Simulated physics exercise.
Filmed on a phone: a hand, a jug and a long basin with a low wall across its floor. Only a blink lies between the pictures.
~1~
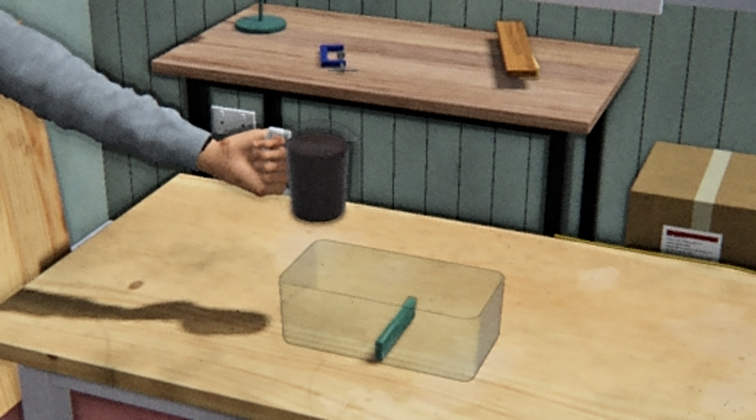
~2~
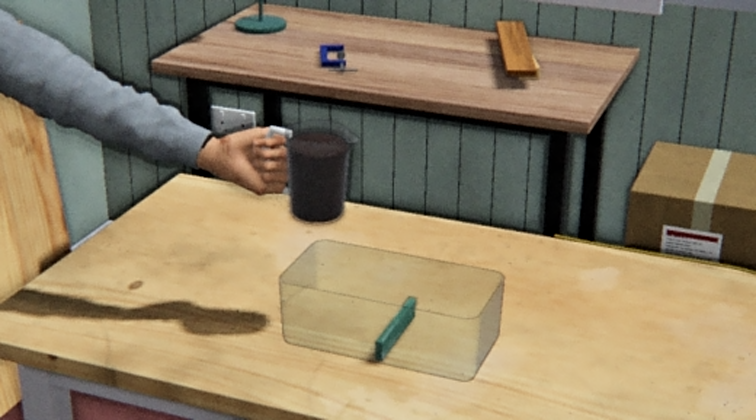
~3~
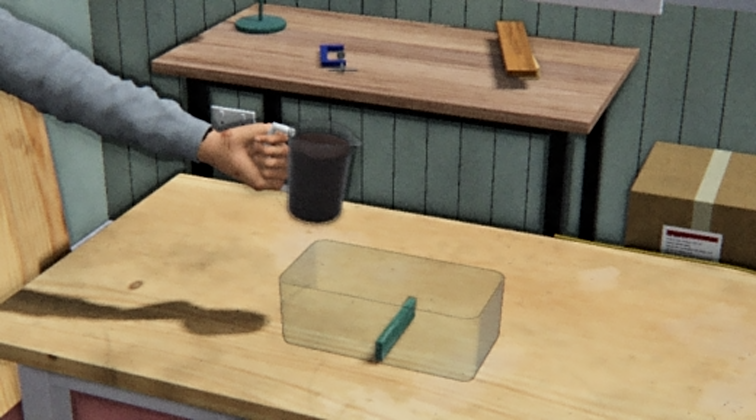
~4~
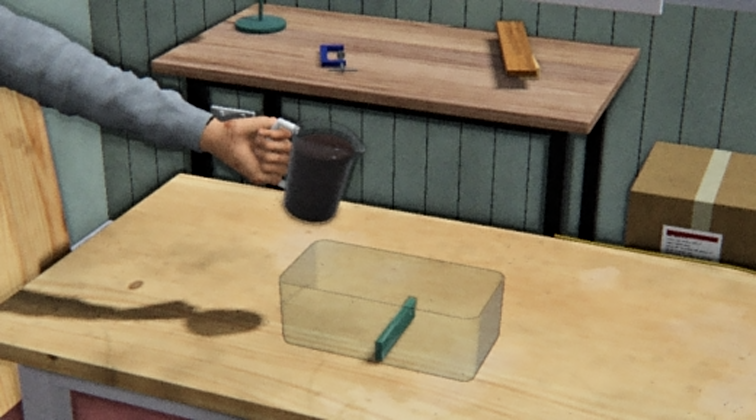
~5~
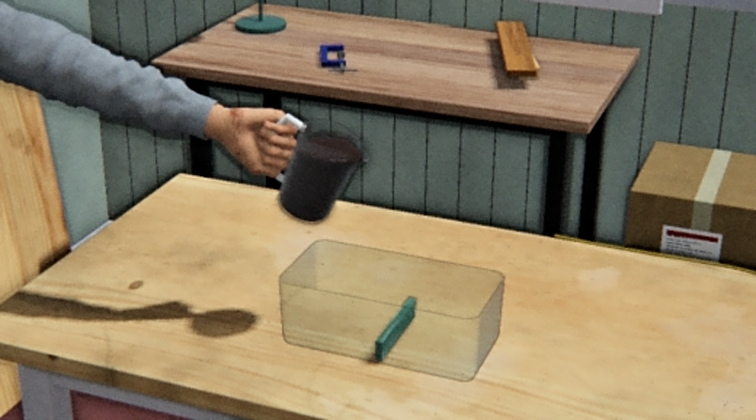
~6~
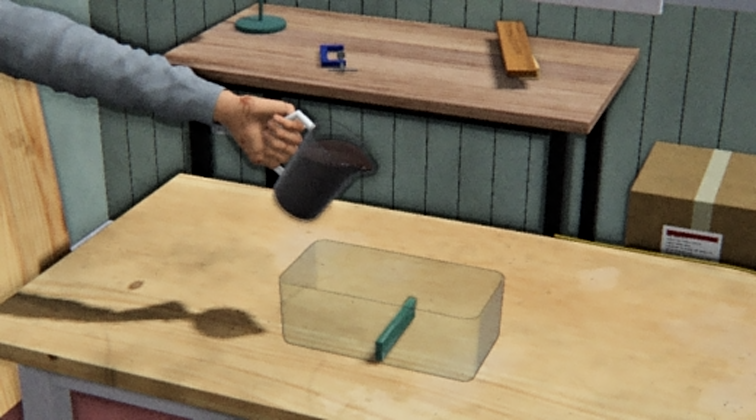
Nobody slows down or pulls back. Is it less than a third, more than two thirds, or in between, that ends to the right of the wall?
The share right of the wall is from a third to two thirds.
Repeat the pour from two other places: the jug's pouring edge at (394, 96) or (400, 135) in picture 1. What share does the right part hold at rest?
Roughly 75 per cent, and 80 per cent.
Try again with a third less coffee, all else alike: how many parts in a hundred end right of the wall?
Some 35 per cent.
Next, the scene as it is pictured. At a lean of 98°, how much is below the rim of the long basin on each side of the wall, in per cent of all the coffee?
The left part 0 per cent, the right part 15.
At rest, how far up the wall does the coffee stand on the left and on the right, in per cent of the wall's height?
Left about 30, right about 50.
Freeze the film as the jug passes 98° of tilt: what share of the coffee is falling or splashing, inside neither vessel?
Close to 25 per cent.
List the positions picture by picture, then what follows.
It leans 0°; its right rim is at (358, 139); the coffee meets the walls at (291, 139) and (348, 148); the long basin's rim runs from (297, 260) to (492, 297); the wall's top is at (396, 320), in the first frame.
It leans 2°; its right rim is at (359, 140); the coffee meets the walls at (292, 138) and (348, 148), in the second frame.
It leans 6°; its right rim is at (362, 144); the coffee meets the walls at (294, 137) and (350, 150), in the third frame.
It leans 13°; its right rim is at (366, 151); the coffee meets the walls at (298, 139) and (355, 153), in the fourth frame.
It leans 23°; its right rim is at (371, 160); the coffee meets the walls at (296, 154) and (362, 156), in the fifth frame.
It leans 34°; its right rim is at (374, 172); the coffee meets the walls at (293, 160) and (372, 164), in the sixth frame.
A moment on, the jug is tipped on its side and 61 per cent is still to pour, 0 is left of the wall and 15 right of it.
Next, the jug is tipped right over and 12 per cent is still to pour, 26 is left of the wall and 43 right of it.
Then the jug is tipped right over and 0 per cent is still to pour, 40 is left of the wall and 56 right of it.
Later the jug is tipped right over and 0 per cent is still to pour, 41 is left of the wall and 56 right of it.
At rest 41 per cent lies left of the wall, 56 right of it and 2 outside.
